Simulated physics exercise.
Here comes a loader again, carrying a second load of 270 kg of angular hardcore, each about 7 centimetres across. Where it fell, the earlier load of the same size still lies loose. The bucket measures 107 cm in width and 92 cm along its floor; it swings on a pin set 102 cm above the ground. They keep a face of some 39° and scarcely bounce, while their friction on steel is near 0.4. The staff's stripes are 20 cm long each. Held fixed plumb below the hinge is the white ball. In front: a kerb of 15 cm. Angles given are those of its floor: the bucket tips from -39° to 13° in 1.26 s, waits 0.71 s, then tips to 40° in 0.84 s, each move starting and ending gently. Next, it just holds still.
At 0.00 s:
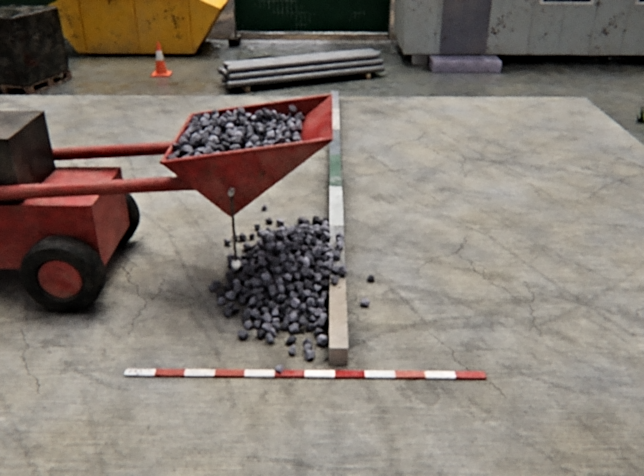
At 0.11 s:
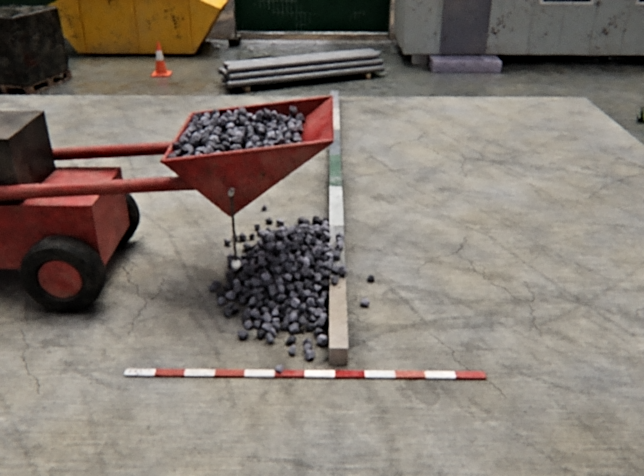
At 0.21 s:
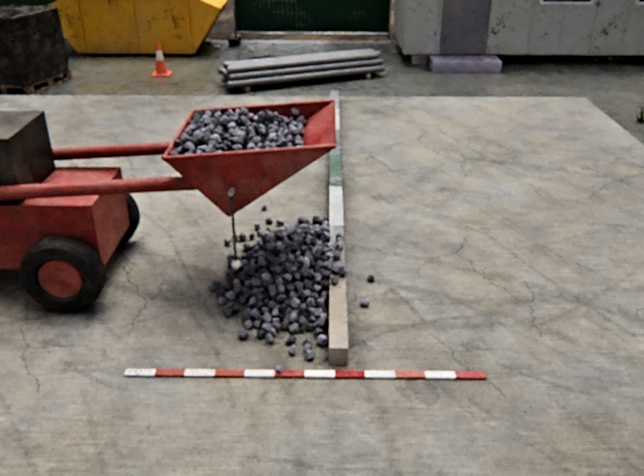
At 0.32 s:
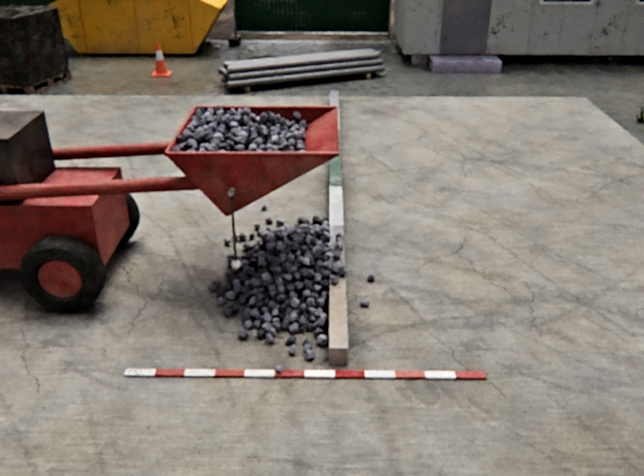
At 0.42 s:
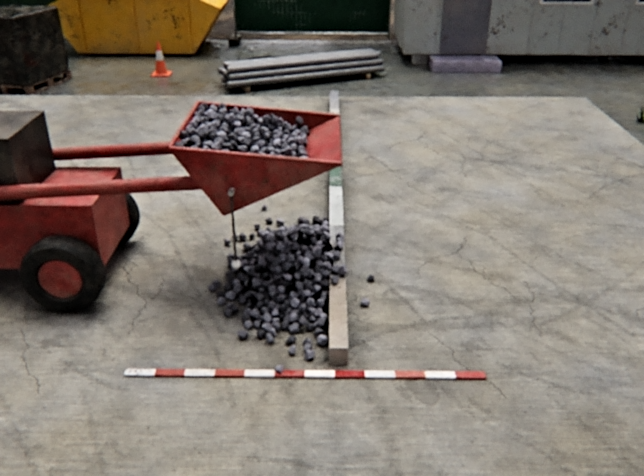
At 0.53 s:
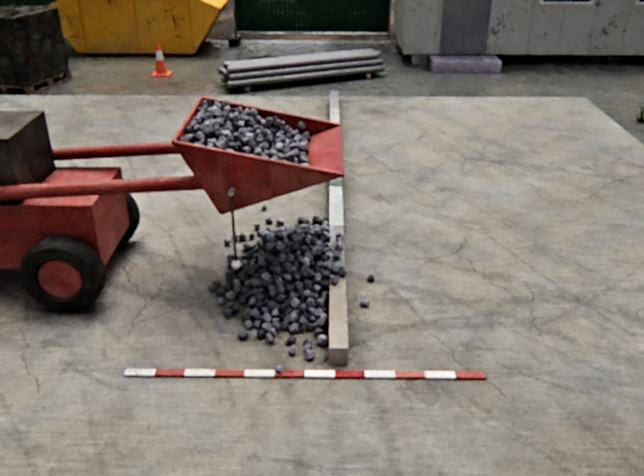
A red bucket full of dark stones tilts slowly to the right above a loose heap.
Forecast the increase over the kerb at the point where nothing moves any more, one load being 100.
I would say 57 per cent.
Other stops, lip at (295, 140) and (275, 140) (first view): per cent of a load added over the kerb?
Near 10 in a hundred, then near 0 in a hundred.
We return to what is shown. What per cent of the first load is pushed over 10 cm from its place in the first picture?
About 0 per cent.
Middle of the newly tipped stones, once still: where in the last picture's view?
They end up centred around (352, 260).
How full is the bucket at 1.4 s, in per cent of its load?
About 100 per cent is held.
After 0.9 s the floor is at 5°; in per cent of one load, 100 in the bucket, 100 on this side of the kerb; the foremost stones are at (346, 259).
After 1.4 s the floor is at 13°; in per cent of one load, 100 in the bucket, 100 on this side of the kerb; the foremost stones are at (346, 259).
After 3.3 s the floor is at 40°; in per cent of one load, 15 in the bucket, 147 on this side of the kerb, 39 over the kerb; the foremost stones are at (411, 268).
After 5.8 s the floor is at 40°; in per cent of one load, 2 in the bucket, 141 on this side of the kerb, 58 over the kerb; the foremost stones are at (444, 283). Net gain over the kerb, 57.
